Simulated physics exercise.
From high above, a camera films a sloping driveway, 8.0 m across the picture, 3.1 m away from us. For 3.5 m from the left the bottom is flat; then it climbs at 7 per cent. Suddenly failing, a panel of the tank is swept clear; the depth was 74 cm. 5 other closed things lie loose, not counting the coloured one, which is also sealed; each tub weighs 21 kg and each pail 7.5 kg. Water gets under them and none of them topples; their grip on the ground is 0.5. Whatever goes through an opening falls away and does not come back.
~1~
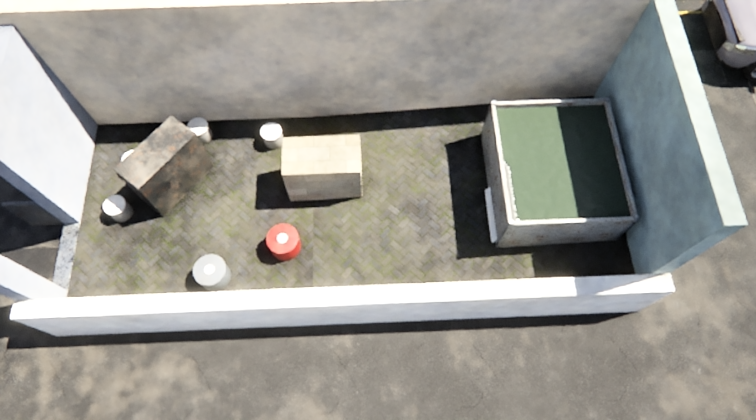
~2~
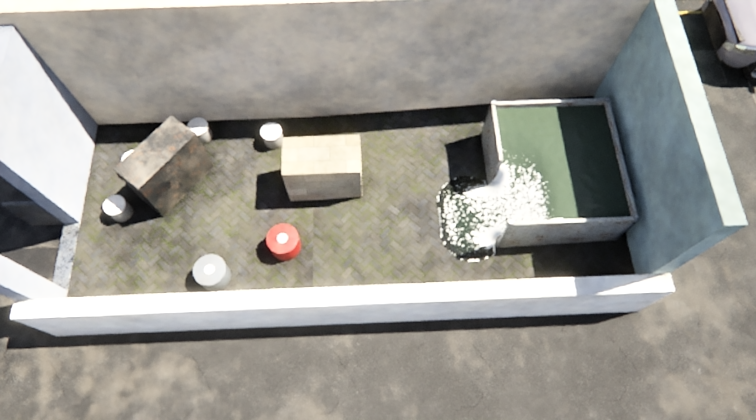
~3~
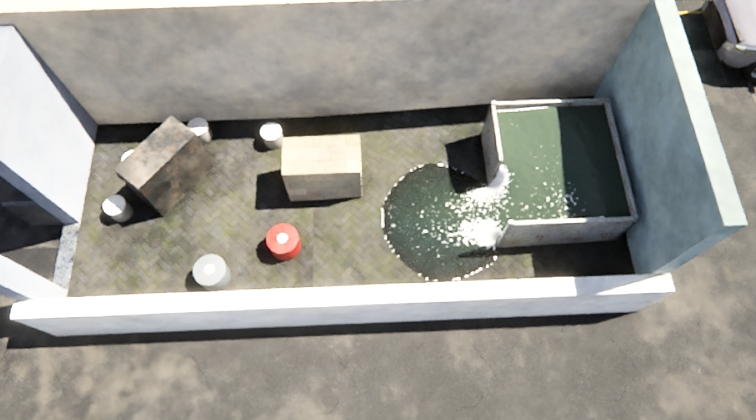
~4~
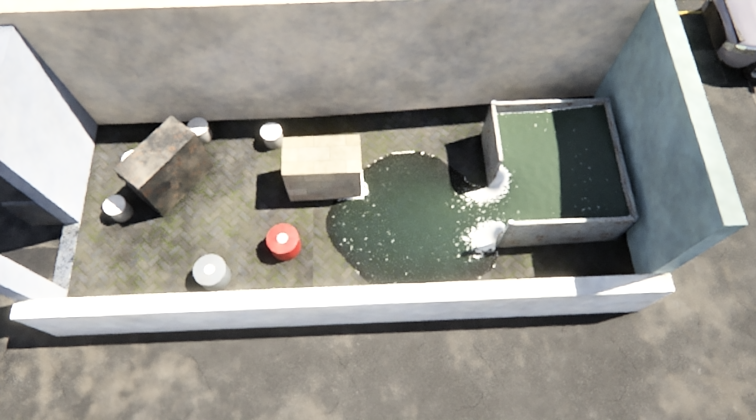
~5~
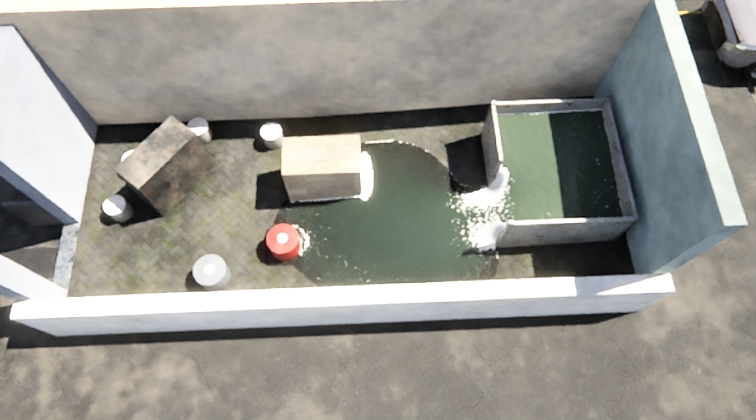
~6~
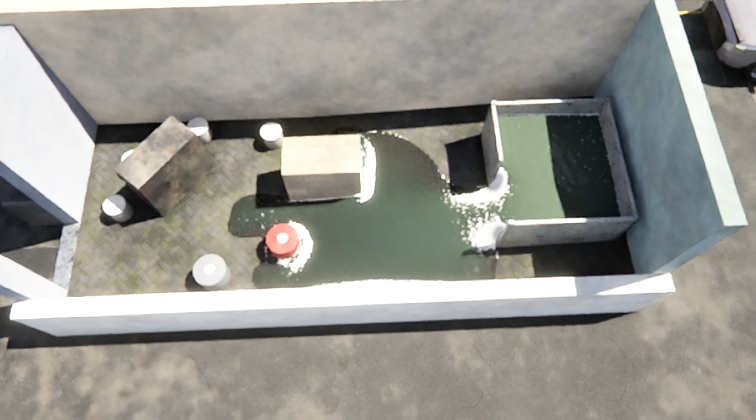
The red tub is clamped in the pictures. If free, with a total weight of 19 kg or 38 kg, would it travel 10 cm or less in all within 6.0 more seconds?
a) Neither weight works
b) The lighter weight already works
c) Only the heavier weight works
Option a: Neither weight works.
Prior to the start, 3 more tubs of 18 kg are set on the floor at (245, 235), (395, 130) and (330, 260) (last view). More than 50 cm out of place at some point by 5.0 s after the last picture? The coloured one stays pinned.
Result by item: Beyond it; within it; beyond it.
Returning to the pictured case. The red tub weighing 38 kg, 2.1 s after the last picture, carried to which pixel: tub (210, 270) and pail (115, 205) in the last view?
First near (63, 235), second near (89, 185).
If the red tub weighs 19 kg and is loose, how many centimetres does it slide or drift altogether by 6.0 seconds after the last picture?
All together it comes to about 350 cm.
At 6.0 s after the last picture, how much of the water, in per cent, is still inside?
Roughly 66 percent.
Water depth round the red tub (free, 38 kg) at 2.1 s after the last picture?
16 cm, roughly.
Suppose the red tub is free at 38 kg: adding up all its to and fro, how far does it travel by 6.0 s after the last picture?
I'd put it near 350 cm in all.
Then, 0.4 s after the last picture the red tub would be 59 cm from its start with 19 kg and 15 cm from its start with 38 kg; 11 cm of water round it then.
Then, 2.1 s after the last picture the red tub would be gone out with 19 kg and 186 cm from its start with 38 kg; 16 cm of water round it then.
Then, 3.9 s after the last picture the red tub would be gone out with 19 kg and 286 cm from its start with 38 kg; 16 cm of water round it then.
Then, 6.0 s after the last picture the red tub would be gone out with 19 kg and 317 cm from its start with 38 kg; 9 cm of water round it then.
